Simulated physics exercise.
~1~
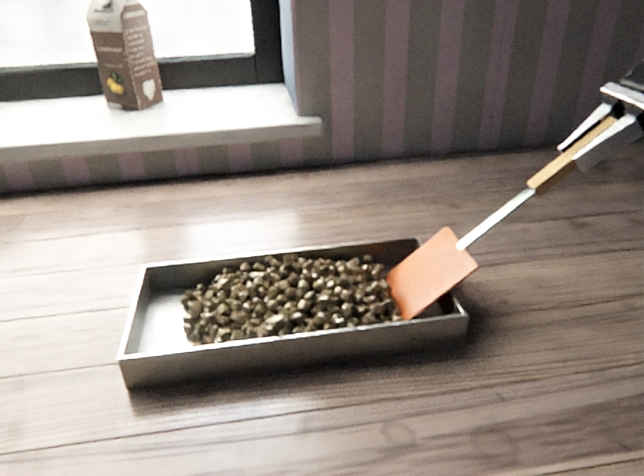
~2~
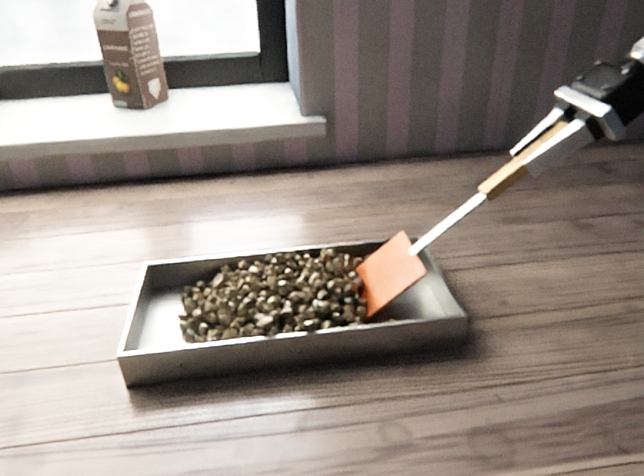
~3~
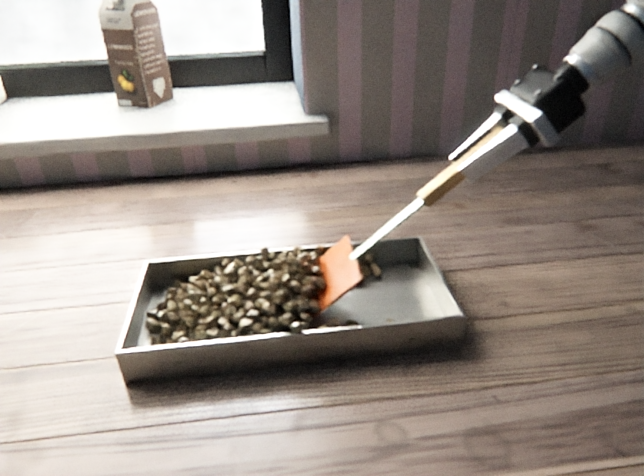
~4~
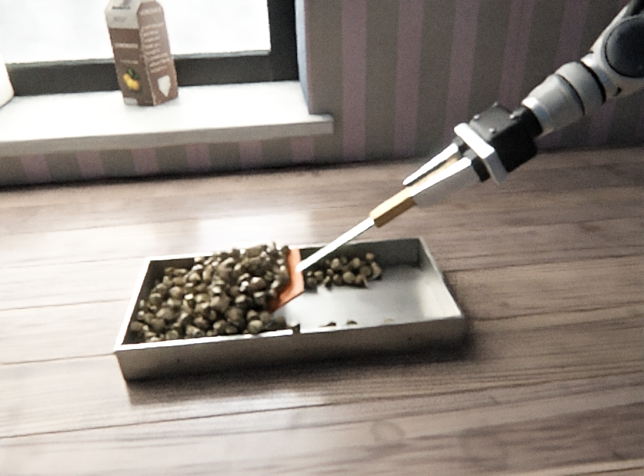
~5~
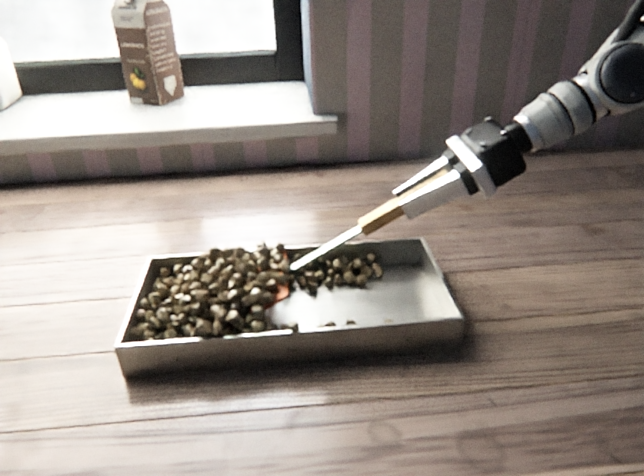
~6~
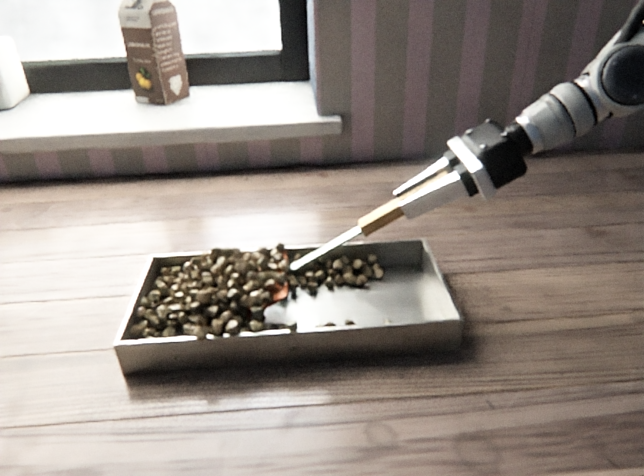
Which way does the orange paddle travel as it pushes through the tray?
The paddle moves to the left, pushing the pebbles toward the left end of the tray.
